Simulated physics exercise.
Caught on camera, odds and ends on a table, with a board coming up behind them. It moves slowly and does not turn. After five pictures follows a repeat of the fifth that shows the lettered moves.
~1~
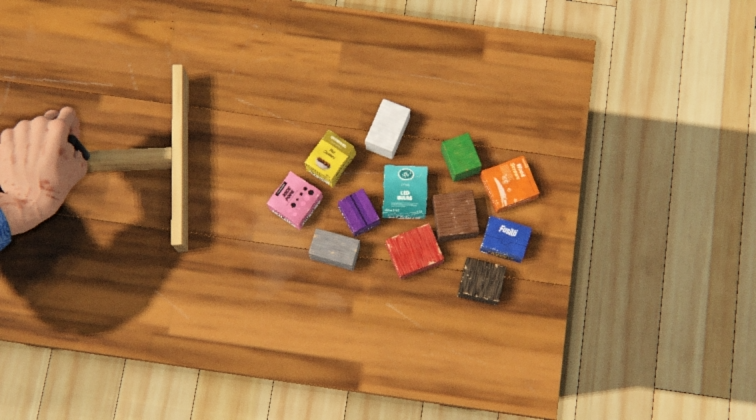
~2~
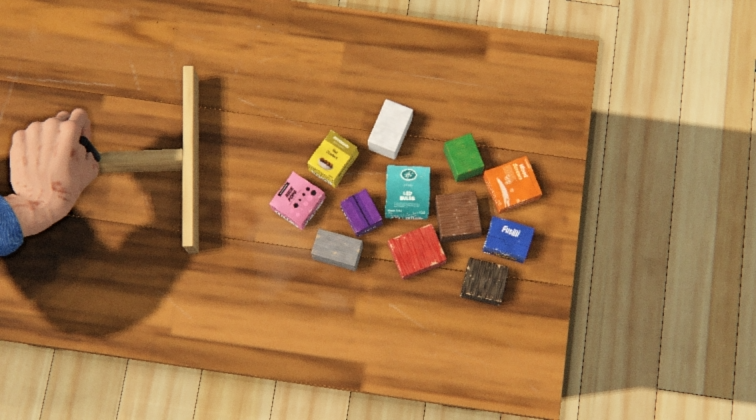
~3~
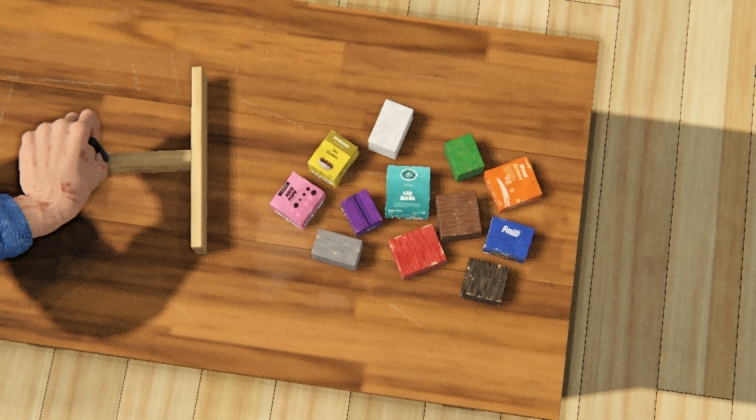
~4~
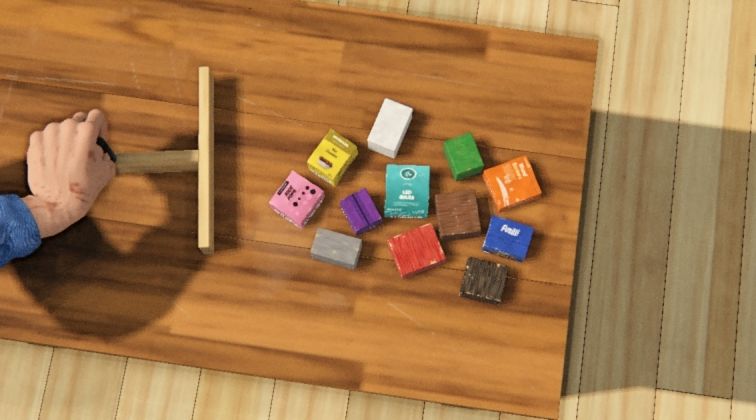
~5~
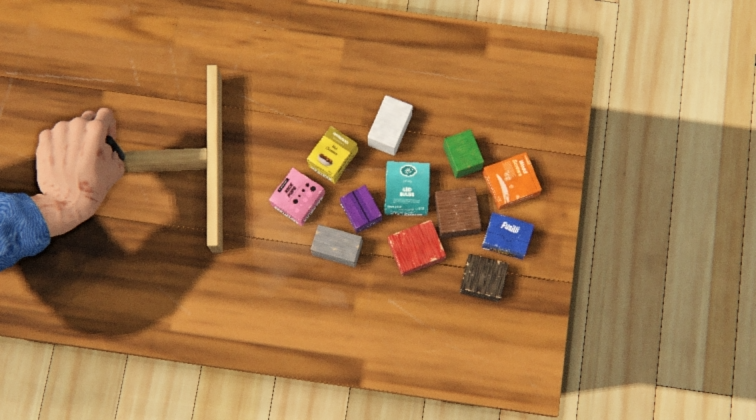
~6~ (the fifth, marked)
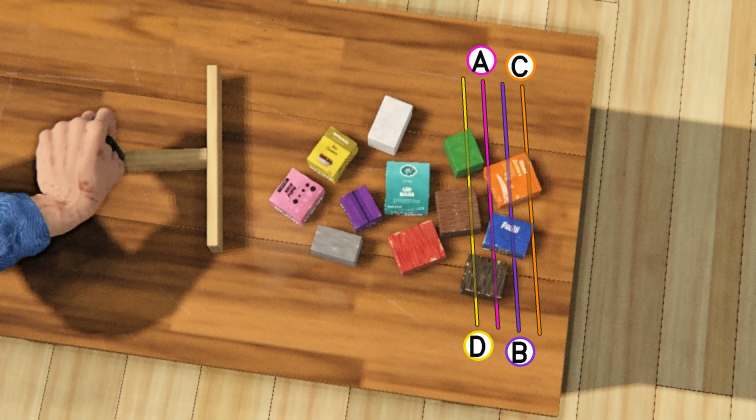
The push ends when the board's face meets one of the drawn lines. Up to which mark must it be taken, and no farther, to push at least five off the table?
Stop at C.
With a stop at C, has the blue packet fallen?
Yes.
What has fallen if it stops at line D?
It is the blue packet.
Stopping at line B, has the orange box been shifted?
Yes.
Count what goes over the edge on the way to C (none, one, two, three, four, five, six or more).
By then, six or more.
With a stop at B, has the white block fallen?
No.
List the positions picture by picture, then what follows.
Green block (461, 157); turquoise box (405, 193); pink packet (295, 201), in the first frame.
Board (188, 154); purple box (362, 213), in the second frame.
Board (196, 155); orange box (512, 185), in the third frame.
Board (204, 155); yellow packet (333, 158), in the fourth frame.
Board (212, 153); grey block (337, 246); black block (484, 278); brown block (458, 213), in the fifth frame.
On the copy, A at (490, 201); B at (511, 204); C at (531, 207); D at (470, 199).
On C. First, board (326, 169); brown block (465, 213); grey block (358, 242).
Then, board (441, 185); blue packet (566, 258); orange box (553, 156).
Finally, board (530, 198); blue packet over the edge; brown block over the edge; seven fallen.
By contrast, A drops only three; B drops only four; D drops only one.
